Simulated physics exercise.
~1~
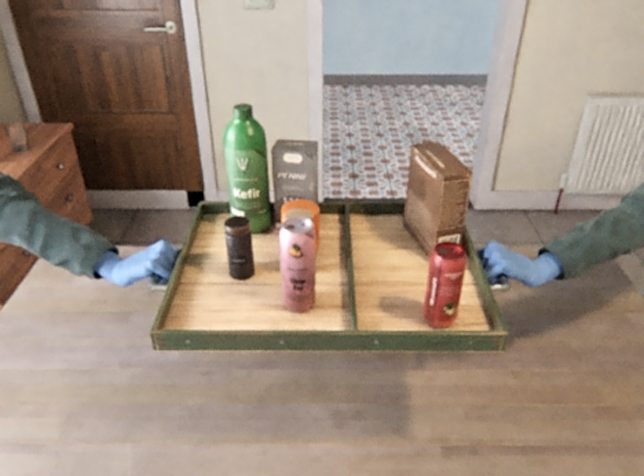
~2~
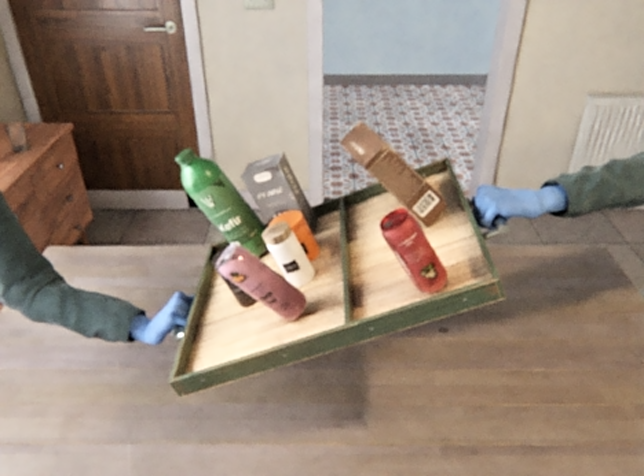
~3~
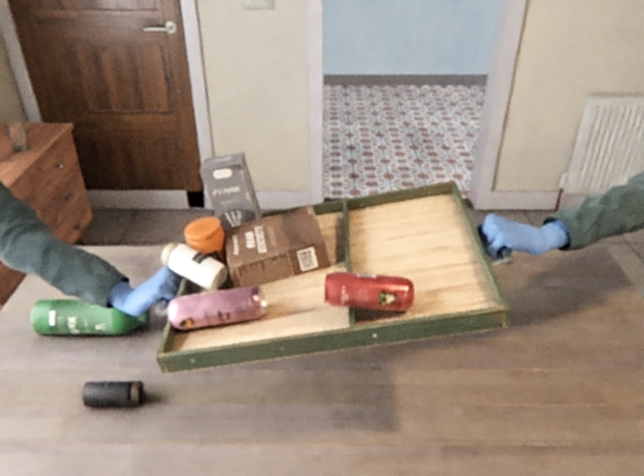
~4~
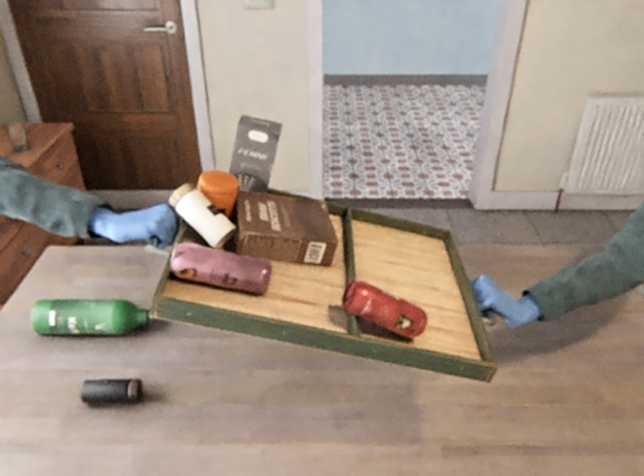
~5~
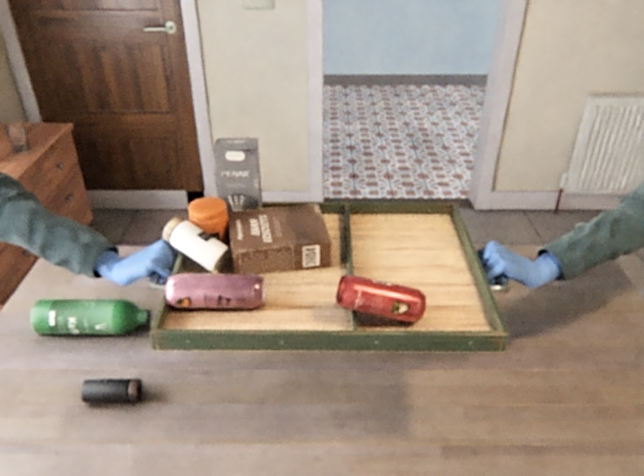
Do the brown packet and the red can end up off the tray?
No, both the brown packet and the red can are still on the tray at the end, each lying tipped over.
